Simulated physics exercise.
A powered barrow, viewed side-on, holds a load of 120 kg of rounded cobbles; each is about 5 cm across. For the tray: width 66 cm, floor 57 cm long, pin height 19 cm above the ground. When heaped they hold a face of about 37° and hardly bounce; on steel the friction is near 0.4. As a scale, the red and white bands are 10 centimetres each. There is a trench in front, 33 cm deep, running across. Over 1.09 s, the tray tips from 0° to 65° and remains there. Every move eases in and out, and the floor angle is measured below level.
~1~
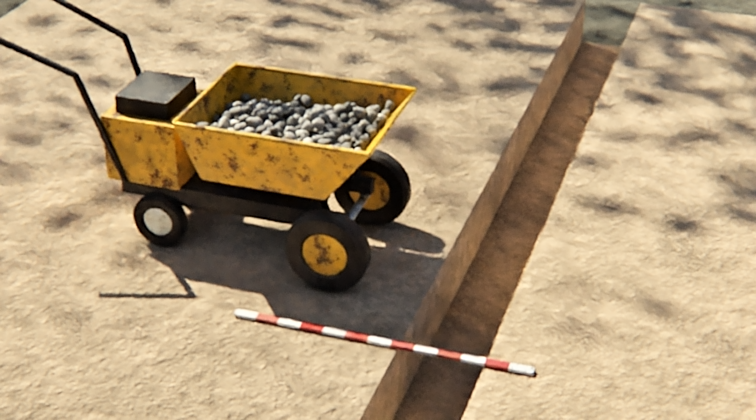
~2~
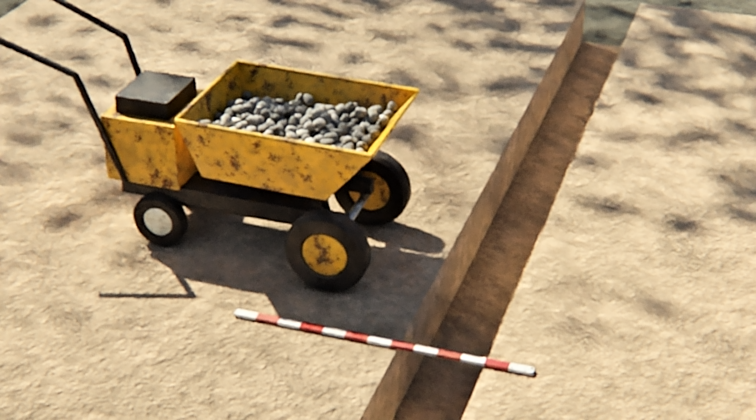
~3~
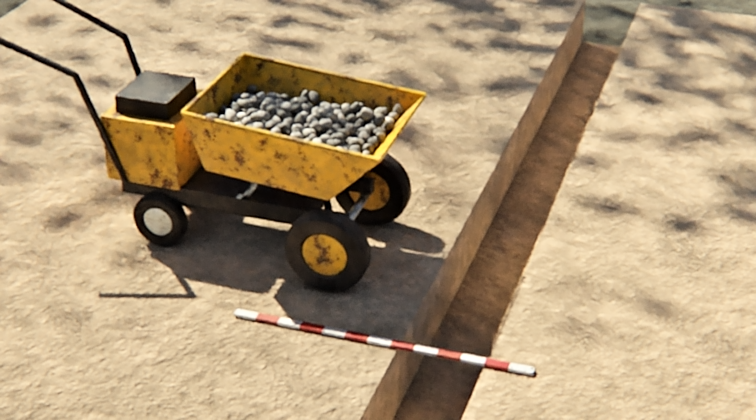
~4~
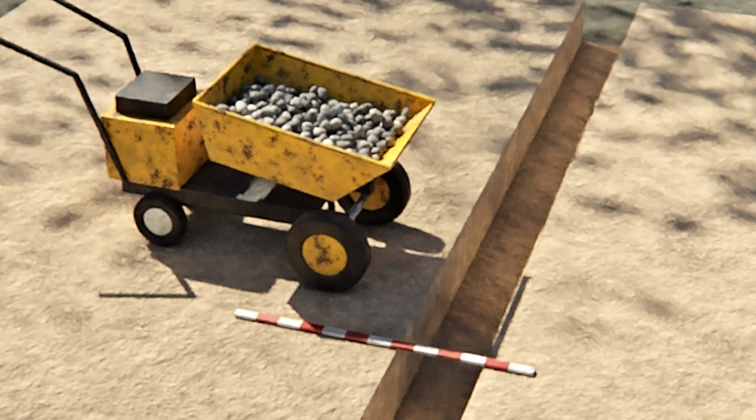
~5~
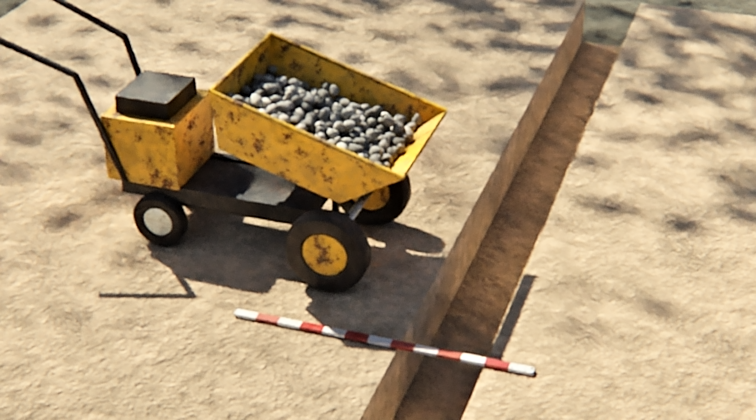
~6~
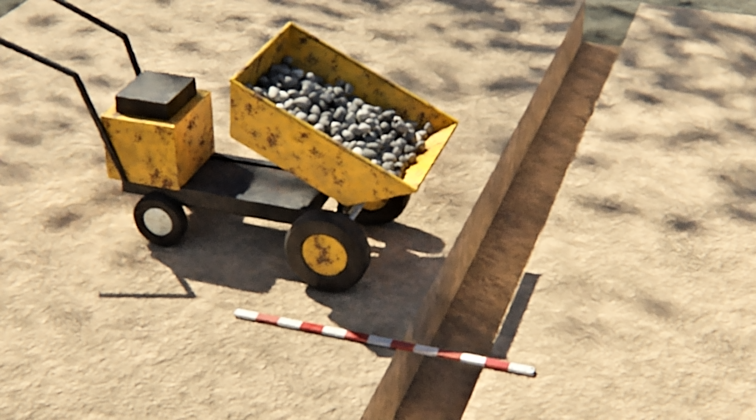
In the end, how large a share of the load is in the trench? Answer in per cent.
A share of roughly 75 %.
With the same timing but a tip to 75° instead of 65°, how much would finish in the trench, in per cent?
Share in trench: Approx. 75%.
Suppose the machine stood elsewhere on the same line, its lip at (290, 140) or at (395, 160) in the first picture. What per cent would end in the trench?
Estimates: 65 % then 50 %.
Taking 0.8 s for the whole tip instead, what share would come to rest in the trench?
Near 65 per cent.
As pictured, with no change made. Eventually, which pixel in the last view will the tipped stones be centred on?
(496, 324).
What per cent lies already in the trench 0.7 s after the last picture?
Around 20 per cent of it.
Then, 0.4 s after the last picture the floor is at 55°, 100 % in the tray; the foremost stones are at (446, 213).
Then, 0.7 s after the last picture the floor is at 65°, 78 % in the tray, 19 % in the trench, 3 % past the trench; the foremost stones are at (534, 286).
Then, 1.1 s after the last picture the floor is at 65°, 39 % in the tray, 36 % in the trench, 25 % past the trench; the foremost stones are at (645, 310).
Then, 3.0 s after the last picture the floor is at 65°, 0 % in the tray, 75 % in the trench, 25 % past the trench; the foremost stones are at (739, 327).
